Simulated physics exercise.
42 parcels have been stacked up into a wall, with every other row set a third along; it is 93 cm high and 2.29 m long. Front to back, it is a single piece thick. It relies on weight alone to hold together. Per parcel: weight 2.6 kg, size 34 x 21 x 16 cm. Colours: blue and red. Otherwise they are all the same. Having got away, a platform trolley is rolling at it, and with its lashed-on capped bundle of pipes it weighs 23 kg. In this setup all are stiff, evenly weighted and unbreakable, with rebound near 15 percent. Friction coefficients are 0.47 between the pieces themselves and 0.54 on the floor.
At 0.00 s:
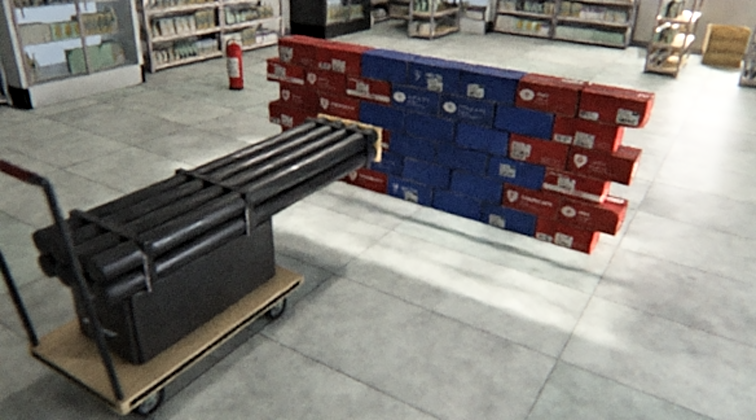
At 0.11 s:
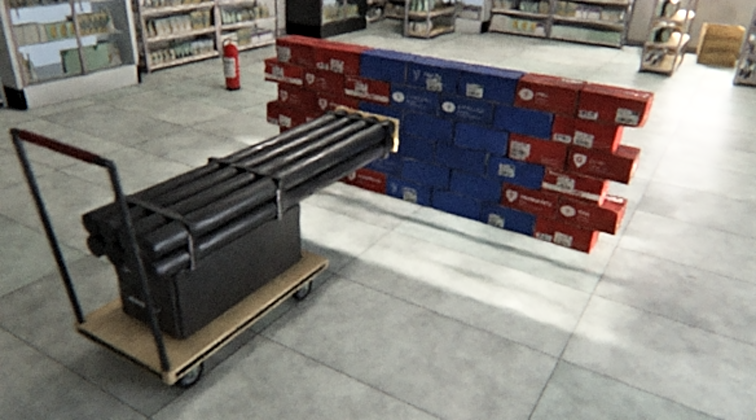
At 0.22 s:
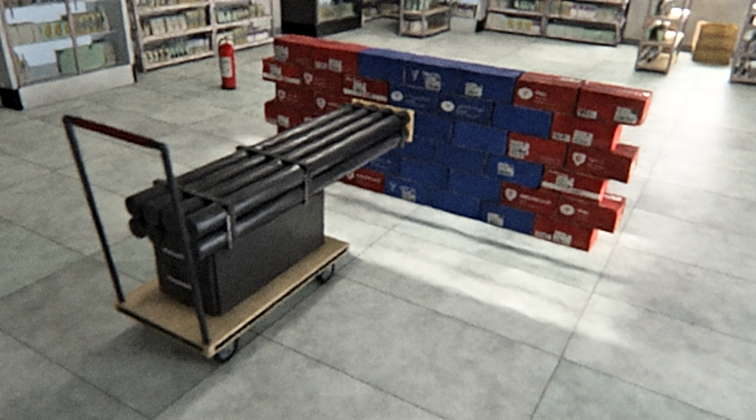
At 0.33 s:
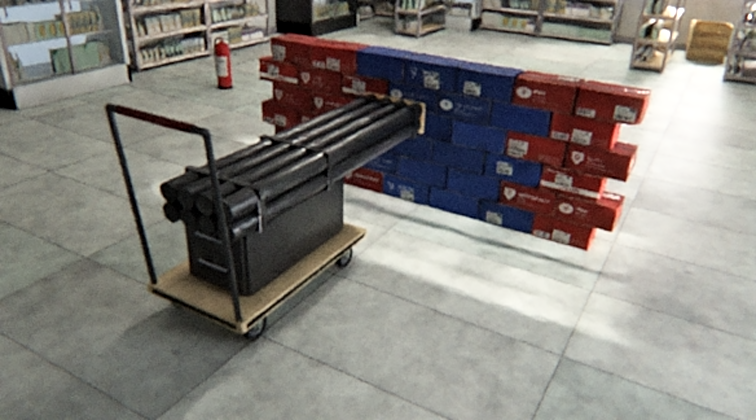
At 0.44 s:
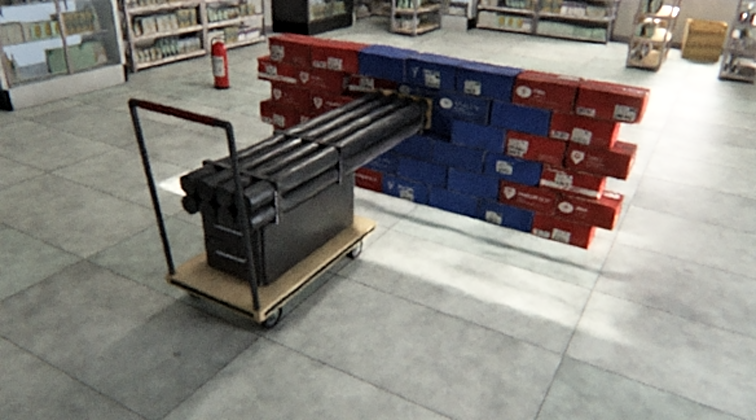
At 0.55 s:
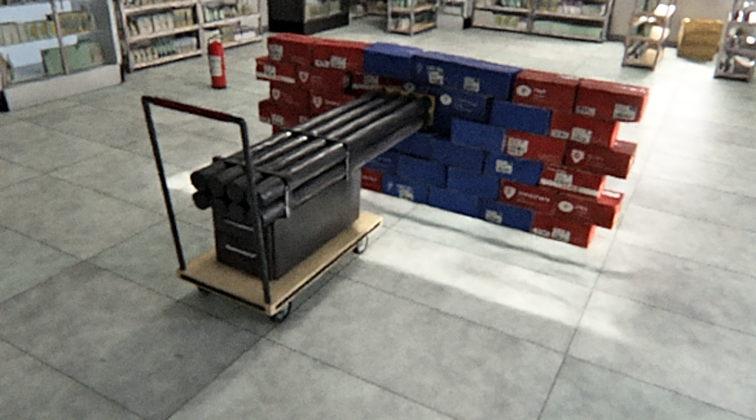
Platform trolley loaded with long black tubes rolling up to a wall of red and blue parcels and nudging several out of line.
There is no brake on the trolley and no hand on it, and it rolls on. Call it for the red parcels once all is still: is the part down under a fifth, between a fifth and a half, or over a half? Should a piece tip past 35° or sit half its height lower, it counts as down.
Down part: Under a fifth.
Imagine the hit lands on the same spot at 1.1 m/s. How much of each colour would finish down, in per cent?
Red 0%, blue 0%.
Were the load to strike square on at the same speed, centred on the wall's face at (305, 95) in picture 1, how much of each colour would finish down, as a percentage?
Red 30 %, blue 10 %.
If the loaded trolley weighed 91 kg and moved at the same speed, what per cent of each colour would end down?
In that case red comes to 0 and blue to 40 percent.
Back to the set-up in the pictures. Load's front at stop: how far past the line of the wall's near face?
About 20 cm past it.
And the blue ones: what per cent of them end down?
Blue: 40 per cent.
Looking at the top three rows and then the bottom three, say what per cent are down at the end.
For the top it's 40 in a hundred, for the bottom 0 in a hundred.
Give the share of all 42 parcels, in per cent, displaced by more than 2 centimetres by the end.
20 percent.
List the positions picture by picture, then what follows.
In the first picture (we follow the side turned to the camera; the camera moves round a little), load (375, 141) 54 cm short of the wall; top red parcel (338, 61); top blue parcel (384, 69); no piece has moved.
Load (393, 132) 35 cm short of the wall; top red parcel (336, 61), in the second picture.
Load (408, 123) 16 cm short of the wall; top red parcel (334, 60), in the third picture.
Load (421, 115) 18 mm into the wall's line; top red parcel (332, 59); 4 stirred so far, in the fourth picture.
Load (428, 110) 12 cm into the wall's line; top red parcel (334, 59) displaced 19 mm; top blue parcel (381, 67) tipped 5°; 8 stirred so far, in the fifth picture.
Load (431, 107) 18 cm into the wall's line; top red parcel (338, 57) displaced 49 mm; top blue parcel (386, 65) tipped 6°; 10 stirred so far, in the sixth picture.
Around 0.72 s, load 21 cm past the wall's line, still rolling; none of the 24 red parcels down (0 of 42 in all colours); top red parcel tipped 5°; top blue parcel tipped 5°.
Around 0.96 s, load 21 cm past the wall's line, stopped; 1 of the 24 red parcels down (8 of 42 in all colours); top red parcel tipped 33°; top blue parcel tipped 14°, 22 cm lower.
Around 1.18 s, load 21 cm past the wall's line, stopped; 2 of the 24 red parcels down (9 of 42 in all colours); top red parcel on its side; top blue parcel tipped 42°, 65 cm lower.
Around 1.66 s, load 21 cm past the wall's line, stopped; 2 of the 24 red parcels down (9 of 42 in all colours); top red parcel upside down; top blue parcel tipped 45°, 68 cm lower.
Finally (2.9 s), load 21 cm past the wall's line, stopped; 2 of the 24 red parcels down (9 of 42 in all colours); top red parcel upside down; top blue parcel tipped 47°, 68 cm lower. That is 8 per cent. Seen by the last camera, middles, top red parcel near (361, 141), top blue parcel near (423, 141).
